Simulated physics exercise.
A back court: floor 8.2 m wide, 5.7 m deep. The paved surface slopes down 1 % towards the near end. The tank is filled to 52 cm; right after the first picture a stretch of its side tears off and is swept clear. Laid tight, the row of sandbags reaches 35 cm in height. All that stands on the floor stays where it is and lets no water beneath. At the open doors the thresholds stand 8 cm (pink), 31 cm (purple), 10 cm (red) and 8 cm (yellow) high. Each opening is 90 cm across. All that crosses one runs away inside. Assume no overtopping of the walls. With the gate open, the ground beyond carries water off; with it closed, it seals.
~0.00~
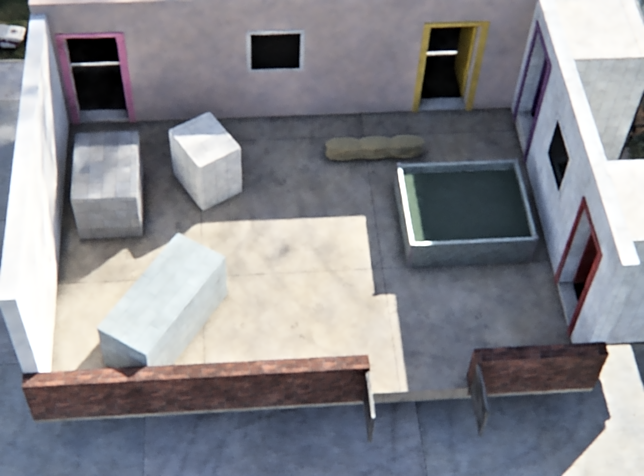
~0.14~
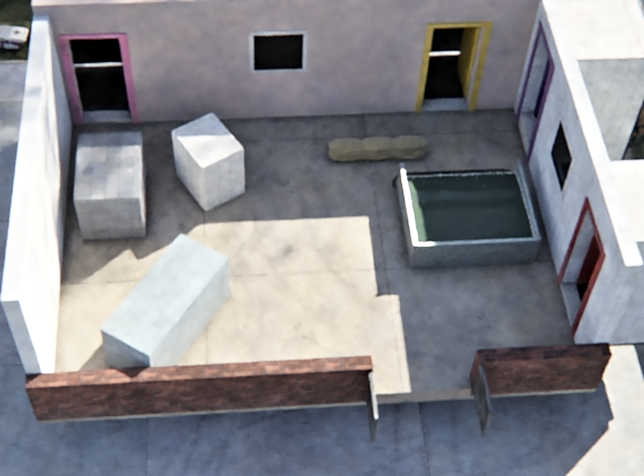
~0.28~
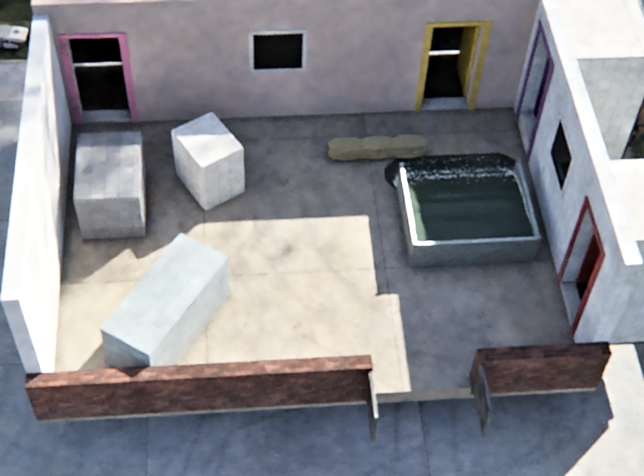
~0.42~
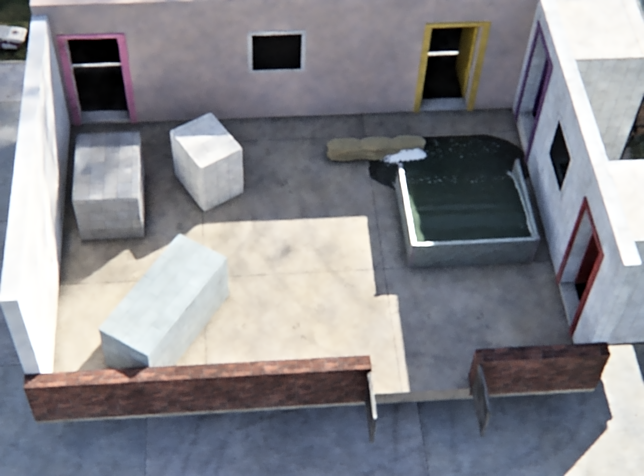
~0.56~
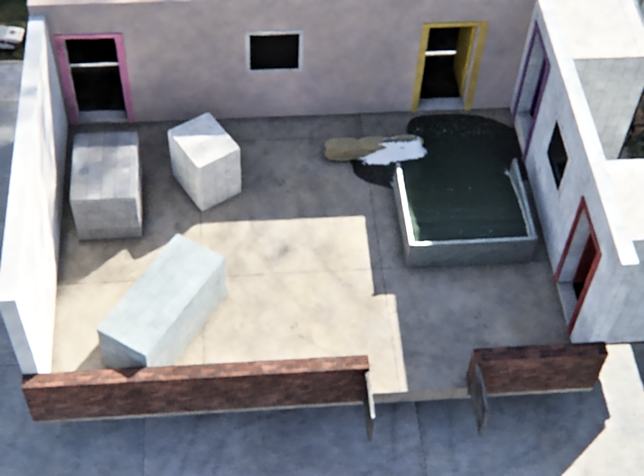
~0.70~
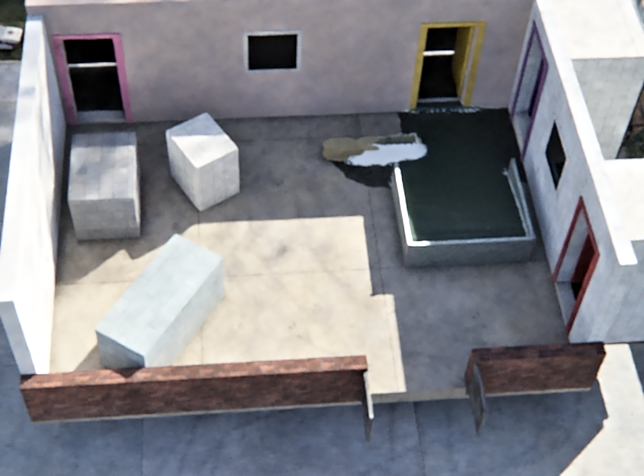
To begin with, dark water sits still in a raised tank at the right of a walled courtyard with pale blocks. Then water pours over the tank's far side, spreading across the paving behind it. The dark pool widens toward the yellow-framed door, while pale foam streaks across the low sandbags.
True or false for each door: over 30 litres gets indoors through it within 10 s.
Pink door - false, purple door - false, red door - false, yellow door - true.
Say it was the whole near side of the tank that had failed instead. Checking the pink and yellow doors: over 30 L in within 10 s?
Against that limit the pink door gives a lower amount and the yellow door gives a lower amount.
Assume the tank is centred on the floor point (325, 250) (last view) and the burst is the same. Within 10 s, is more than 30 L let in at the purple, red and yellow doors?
Result - purple door does not exceed it, red door does not exceed it, yellow door does not exceed it.
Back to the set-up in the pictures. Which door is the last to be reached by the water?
Result: Pink door.
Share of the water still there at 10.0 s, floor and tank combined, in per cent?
Roughly 78 in a hundred.
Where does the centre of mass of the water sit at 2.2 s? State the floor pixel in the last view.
Around (438, 178).
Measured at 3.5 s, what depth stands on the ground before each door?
Door by door, in cm: Pink reads 0, purple reads 15, red reads 0, yellow reads 16.
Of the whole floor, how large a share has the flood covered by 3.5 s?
Near 40 per cent is wet.
After 1.4 s water covers 15 % of the floor and is deepest (34 cm) near (502, 112); pink door not reached, purple door 14 cm at the sill, 0 L in, red door not reached, yellow door 25 cm at the sill, 97 L in.
After 2.2 s water covers 25 % of the floor and is deepest (30 cm) near (489, 134); pink door not reached, purple door 27 cm at the sill, 0 L in, red door not reached, yellow door 28 cm at the sill, 228 L in.
After 3.5 s water covers 40 % of the floor and is deepest (16 cm) near (509, 178); pink door not reached, purple door 15 cm at the sill, 0 L in, red door not reached, yellow door 16 cm at the sill, 335 L in.
After 6.0 s water covers 55 % of the floor and is deepest (10 cm) near (568, 368); pink door 3 cm at the sill, 0 L in, purple door 7 cm at the sill, 0 L in, red door 3 cm at the sill, 0 L in, yellow door 6 cm at the sill, 358 L in.
After 10.0 s water covers 80 % of the floor and is deepest (9 cm) near (502, 112); pink door 5 cm at the sill, 0 L in, purple door 6 cm at the sill, 0 L in, red door 2 cm at the sill, 0 L in, yellow door 6 cm at the sill, 358 L in.
